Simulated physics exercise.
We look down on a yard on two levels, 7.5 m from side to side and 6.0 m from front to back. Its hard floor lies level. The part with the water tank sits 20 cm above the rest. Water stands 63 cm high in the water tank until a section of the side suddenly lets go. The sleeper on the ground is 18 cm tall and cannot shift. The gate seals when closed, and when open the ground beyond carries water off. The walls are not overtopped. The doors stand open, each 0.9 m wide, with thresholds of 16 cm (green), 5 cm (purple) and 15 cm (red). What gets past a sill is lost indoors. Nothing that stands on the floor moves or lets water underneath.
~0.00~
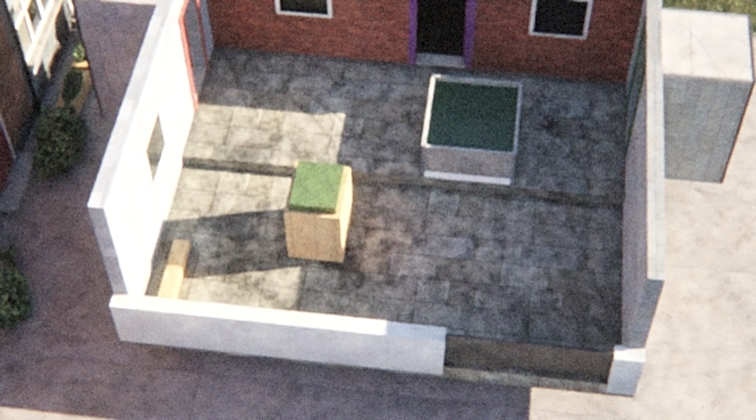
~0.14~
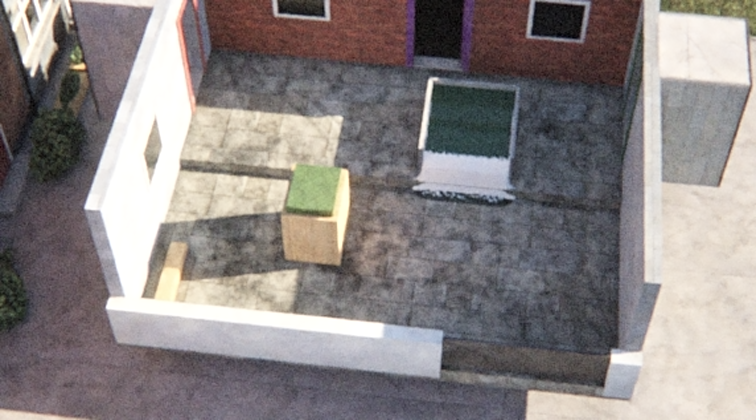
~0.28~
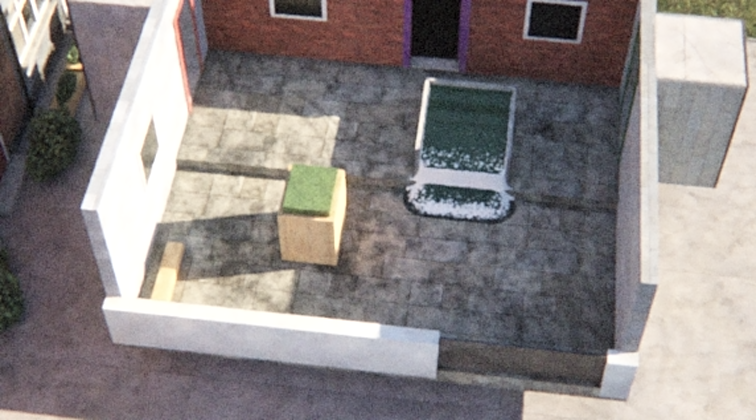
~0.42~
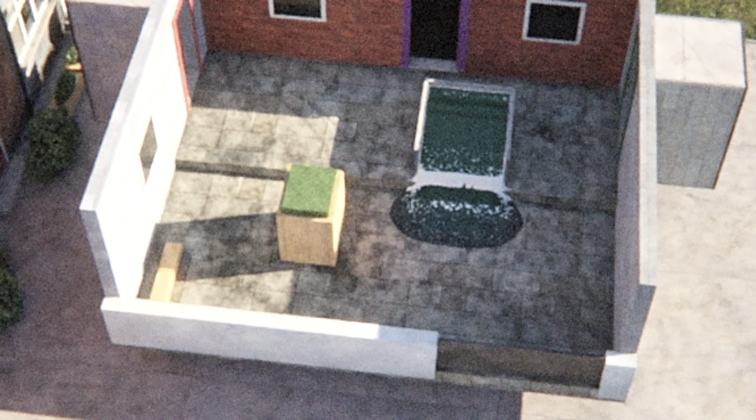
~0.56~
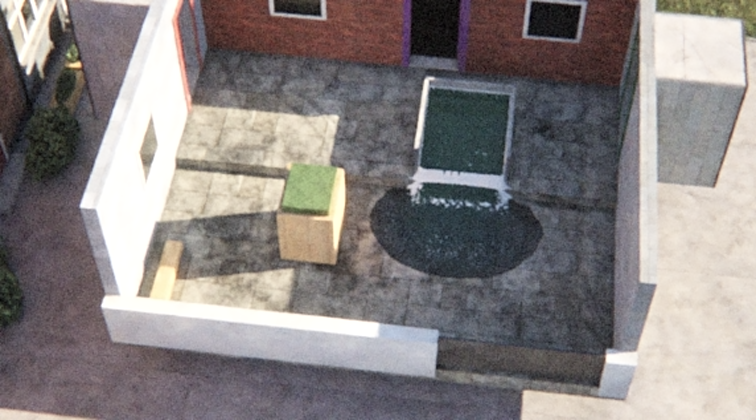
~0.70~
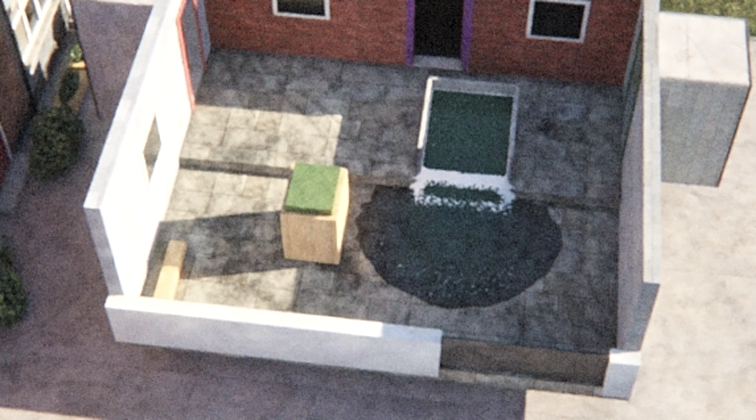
A walled yard with a green-topped block, dark green water pouring from a tank's front and spreading across the grey paving.
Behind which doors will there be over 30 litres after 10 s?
Within that time: At the green door it keeps below the limit; at the purple door it stays under the limit; at the red door it does not reach the limit.
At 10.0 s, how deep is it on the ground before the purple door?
Roughly 0.0 cm deep.
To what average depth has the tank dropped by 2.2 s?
About 15 cm.
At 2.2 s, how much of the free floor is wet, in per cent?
Some 35 per cent of it.
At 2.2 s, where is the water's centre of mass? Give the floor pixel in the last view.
Near (453, 268).
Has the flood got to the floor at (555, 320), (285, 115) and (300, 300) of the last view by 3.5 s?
In that order: Flooded, still dry, under water.
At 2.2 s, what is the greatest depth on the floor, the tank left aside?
Roughly 25 cm.
After 1.4 s water covers 30 % of the floor and is deepest (30 cm) near (442, 356); green door not reached, purple door not reached, red door not reached.
After 2.2 s water covers 35 % of the floor and is deepest (25 cm) near (432, 345); green door not reached, purple door not reached, red door not reached.
After 3.5 s water covers 40 % of the floor and is deepest (20 cm) near (607, 374); green door not reached, purple door not reached, red door not reached.
After 6.0 s water covers 55 % of the floor and is deepest (13 cm) near (610, 225); green door not reached, purple door not reached, red door not reached.
After 10.0 s water covers 60 % of the floor and is deepest (10 cm) near (134, 321); green door not reached, purple door not reached, red door not reached.
